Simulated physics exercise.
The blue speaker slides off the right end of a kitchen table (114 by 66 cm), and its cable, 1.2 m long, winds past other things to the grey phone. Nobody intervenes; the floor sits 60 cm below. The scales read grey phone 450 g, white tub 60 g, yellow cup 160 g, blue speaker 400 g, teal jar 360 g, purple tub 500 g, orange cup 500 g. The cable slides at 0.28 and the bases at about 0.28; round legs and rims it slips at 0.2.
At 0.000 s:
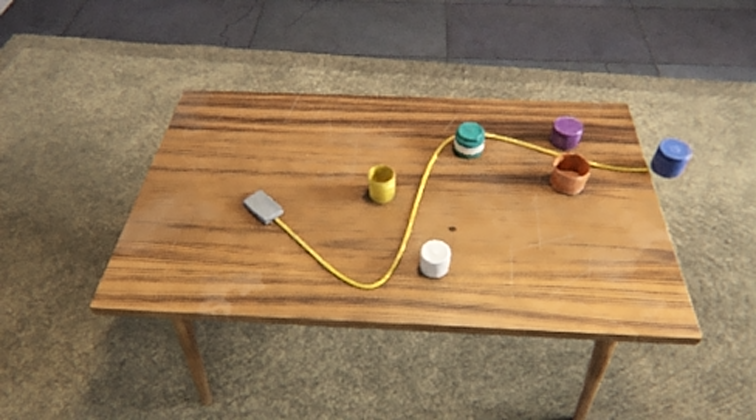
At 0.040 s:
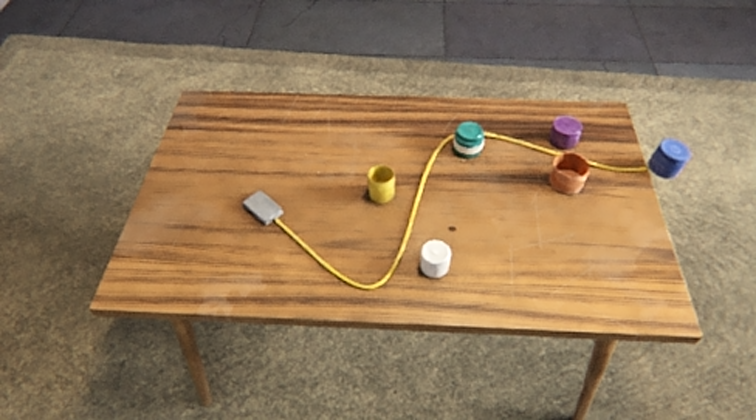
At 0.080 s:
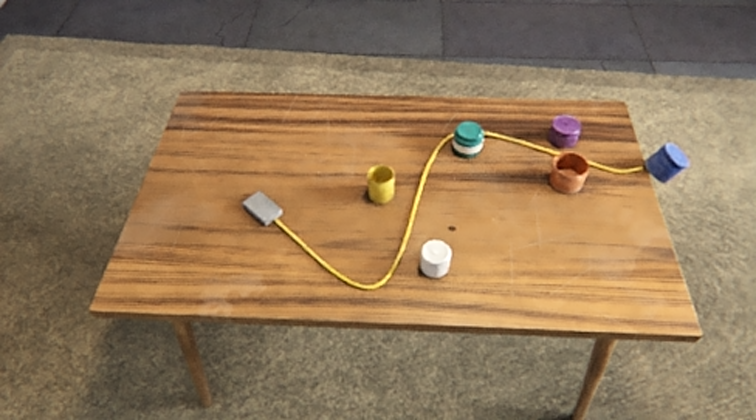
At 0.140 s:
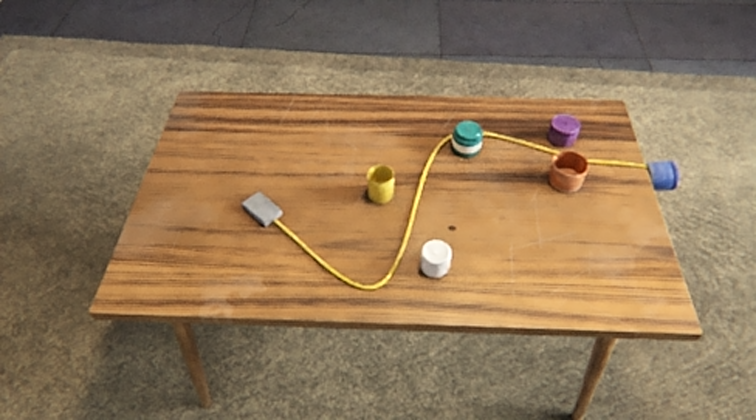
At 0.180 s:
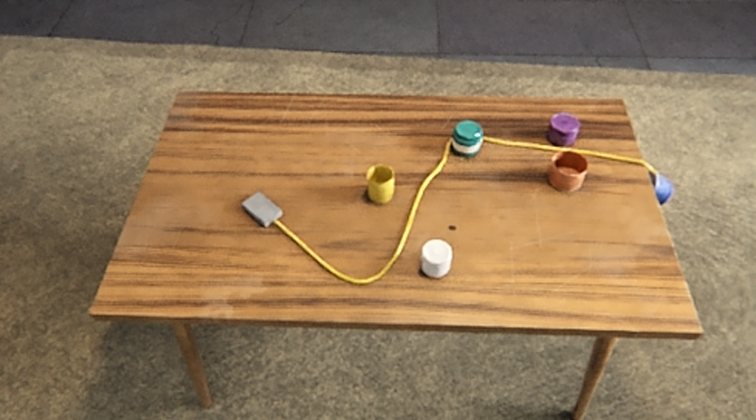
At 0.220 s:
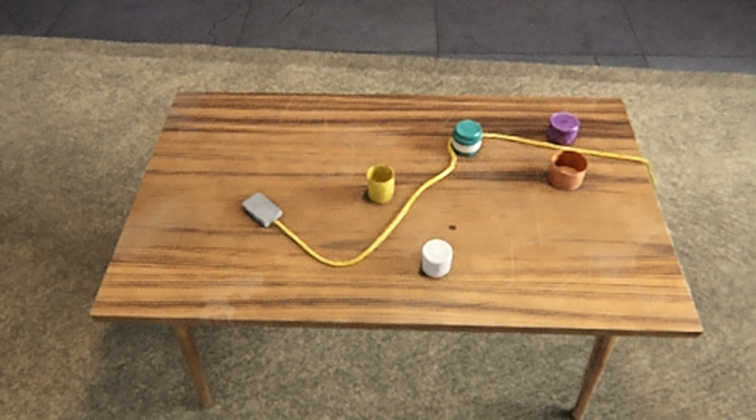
At first, a yellow cable curves across a wooden table from a grey phone, past a teal jar, to a blue speaker at the right edge. The speaker tilts and slips over the edge out of sight, drawing the cable straighter on the right and shrinking its loop near the yellow cup.
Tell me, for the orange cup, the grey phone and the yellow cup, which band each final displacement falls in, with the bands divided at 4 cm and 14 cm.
Bands: Orange cup - lowest band, grey phone - highest band, yellow cup - highest band.
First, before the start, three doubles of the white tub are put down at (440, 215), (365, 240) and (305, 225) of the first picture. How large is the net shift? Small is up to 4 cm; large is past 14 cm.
In that order we get a slight shift, a big shift and a big shift.
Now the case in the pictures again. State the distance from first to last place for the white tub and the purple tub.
For the white tub it's 0 cm, while the purple tub comes to 0 cm.
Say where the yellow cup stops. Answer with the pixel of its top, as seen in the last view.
Check near (344, 109) - that's where it comes to rest.
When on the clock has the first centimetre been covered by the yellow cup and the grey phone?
Yellow cup: 0.34 s; grey phone: 0.36 s.
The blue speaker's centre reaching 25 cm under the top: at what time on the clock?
At about 0.28 s.
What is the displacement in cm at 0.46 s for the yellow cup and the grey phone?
The yellow cup is 10 cm out and the grey phone is 6 cm out.
By 0.5 s, the cable's tail end at (308, 192); yellow cup 12 cm off its start, grey phone 7 cm off its start, teal jar 8 cm off its start.
By 0.7 s, the cable's tail end at (380, 191); yellow cup 23 cm off its start, grey phone 22 cm off its start, teal jar 15 cm off its start.
By 1.0 s, the cable's tail end at (392, 190); grey phone 25 cm off its start at (373, 182), yellow cup 23 cm off its start at (343, 109), teal jar 15 cm off its start at (507, 172).
By 1.2 s, the cable's tail end at (392, 190); grey phone 25 cm off its start, yellow cup 23 cm off its start, teal jar 15 cm off its start.
By 2.4 s, the cable's tail end at (392, 190); grey phone 25 cm off its start at (373, 182), yellow cup 23 cm off its start at (344, 109), orange cup 0 cm off its start at (570, 161), teal jar 15 cm off its start at (507, 172).
